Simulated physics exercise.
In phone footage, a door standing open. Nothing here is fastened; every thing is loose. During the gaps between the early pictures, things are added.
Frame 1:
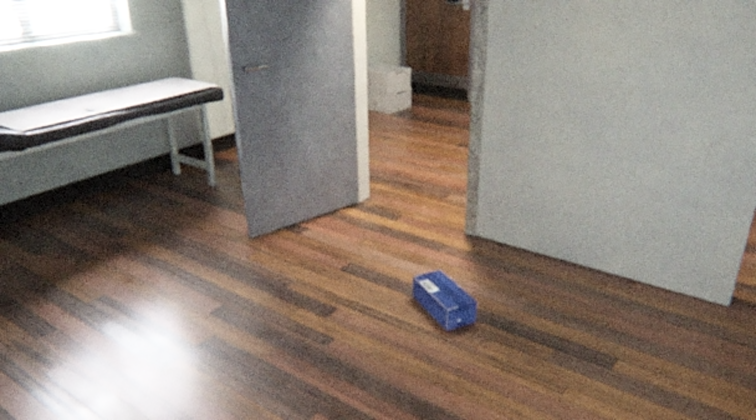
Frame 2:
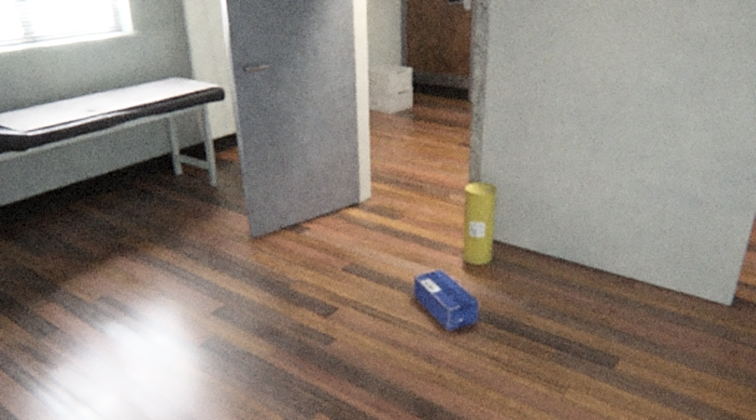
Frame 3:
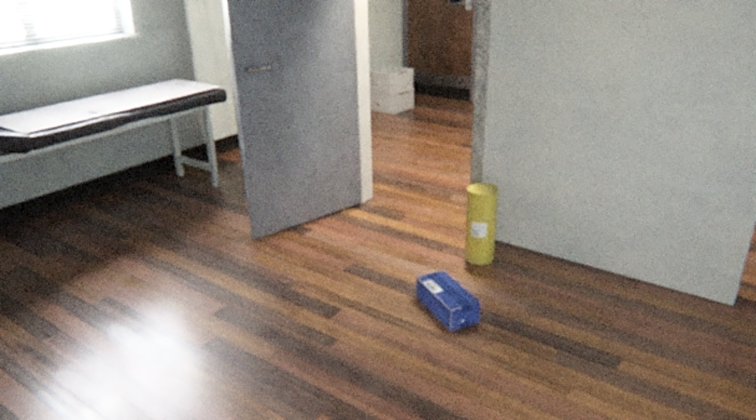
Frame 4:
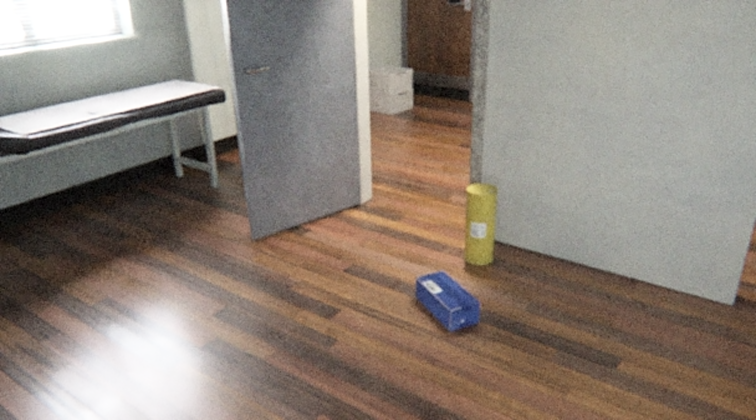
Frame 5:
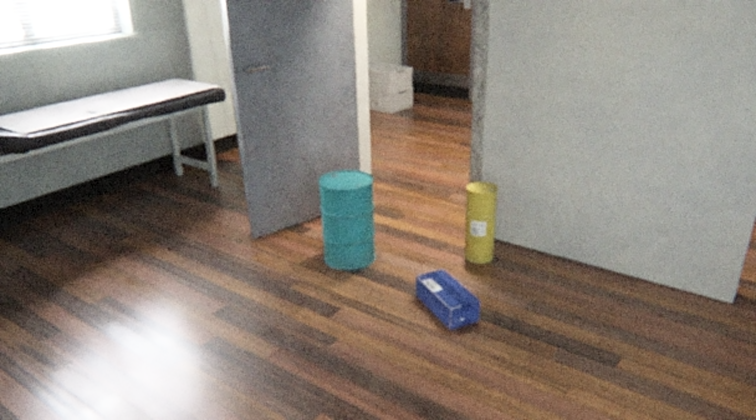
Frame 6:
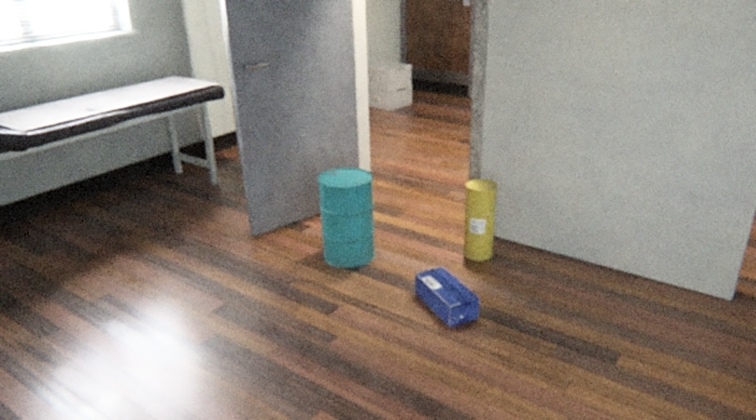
The clip shows a blue parcel on a wooden floor near a wide-open door; a yellow canister appears behind it, then a turquoise drum appears to the left, while the door and the objects stay still.
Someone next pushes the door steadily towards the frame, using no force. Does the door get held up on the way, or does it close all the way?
It gets held up.
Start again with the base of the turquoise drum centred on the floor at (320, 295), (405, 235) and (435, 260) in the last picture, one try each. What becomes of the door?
Well, first it completes its arc, then it is halted early, and lastly it completes its arc.
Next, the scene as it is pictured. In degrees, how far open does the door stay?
Near 50° open.
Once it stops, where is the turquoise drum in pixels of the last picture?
Close to (392, 218) in the last picture.
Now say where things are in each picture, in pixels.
In the first picture, door wide open and still.
In the second picture, door wide open and still; yellow canister (479, 223); blue parcel (445, 299).
In the third picture, door wide open and still; yellow canister (481, 224); blue parcel (447, 299).
In the fourth picture, door wide open and still; yellow canister (480, 224); blue parcel (447, 300).
In the fifth picture, door wide open and still; yellow canister (480, 223); blue parcel (447, 298).
In the sixth picture, door wide open and still; turquoise drum (347, 217); yellow canister (480, 220).
Then, 0.50 s past the last view, door at 81°.
Then, 0.80 s past the last view, door at 64°; turquoise drum displaced a little near (359, 218).
Then, 1.30 s past the last view, door at 54°; turquoise drum displaced about its own width near (382, 219).
Finally, door at 51°; moved from the start, turquoise drum; the other 2 still in place. Final places as the last picture's camera would see them, turquoise drum near (392, 218).
